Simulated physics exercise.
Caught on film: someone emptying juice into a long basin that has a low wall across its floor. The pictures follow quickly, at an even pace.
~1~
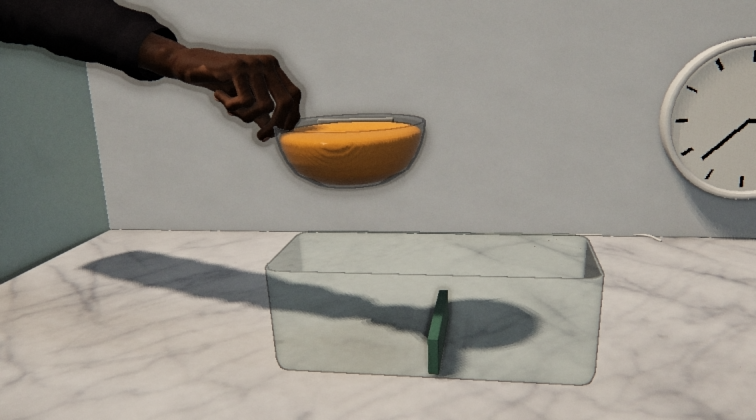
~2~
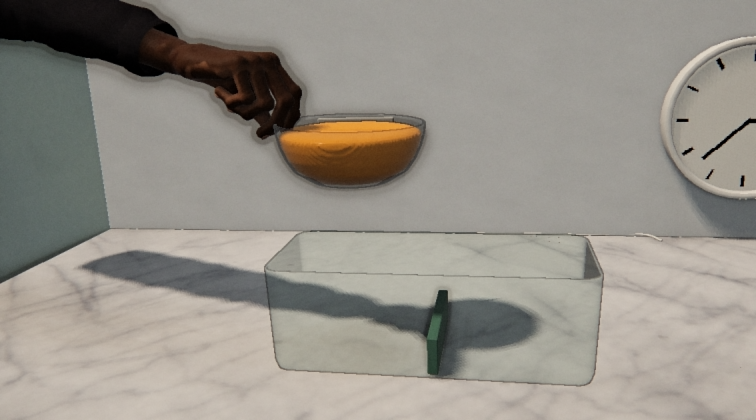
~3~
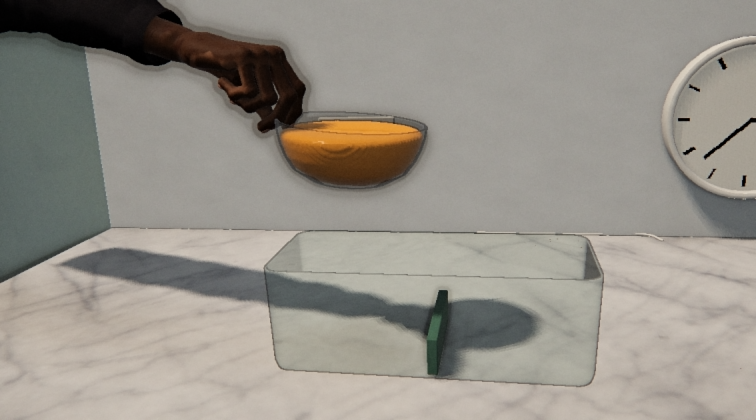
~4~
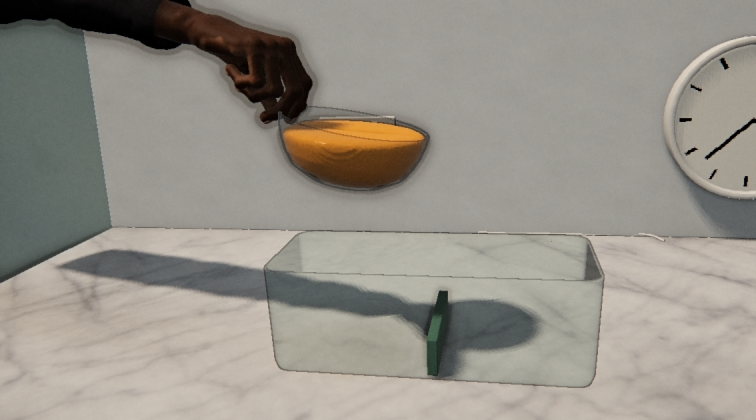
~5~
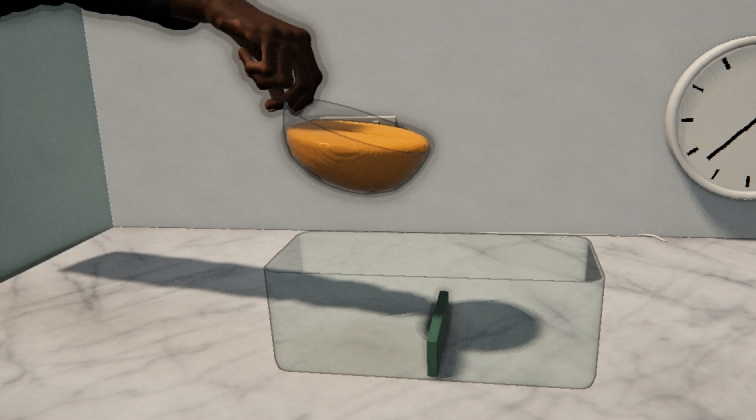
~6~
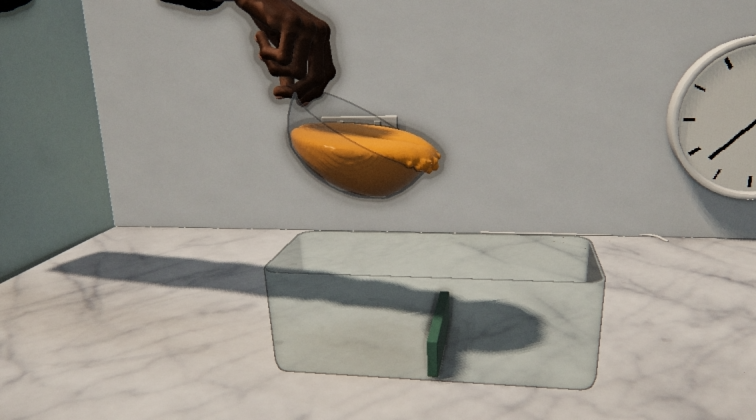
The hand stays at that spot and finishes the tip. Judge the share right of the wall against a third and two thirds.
It comes to more than two thirds.
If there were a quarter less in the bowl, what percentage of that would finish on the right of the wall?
It comes to 70 per cent or so.
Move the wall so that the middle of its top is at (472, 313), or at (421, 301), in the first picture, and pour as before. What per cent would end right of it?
In turn 40 and 85 in a hundred.
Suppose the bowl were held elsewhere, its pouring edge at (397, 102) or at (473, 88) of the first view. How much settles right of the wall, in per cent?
First some 60, then 80 per cent.
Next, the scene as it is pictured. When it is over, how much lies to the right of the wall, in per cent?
Roughly 75 in a hundred.
A moment on, the bowl is tipped on its side and 12 per cent is still to pour, 1 is left of the wall and 55 right of it.
Next, the bowl is tipped on its side and 1 per cent is still to pour, 18 is left of the wall and 75 right of it.
Then the bowl is tipped on its side and 0 per cent is still to pour, 23 is left of the wall and 76 right of it.
Later the bowl is tipped on its side and 0 per cent is still to pour, 23 is left of the wall and 76 right of it.
At rest 23 per cent lies left of the wall, 76 right of it and 1 outside.
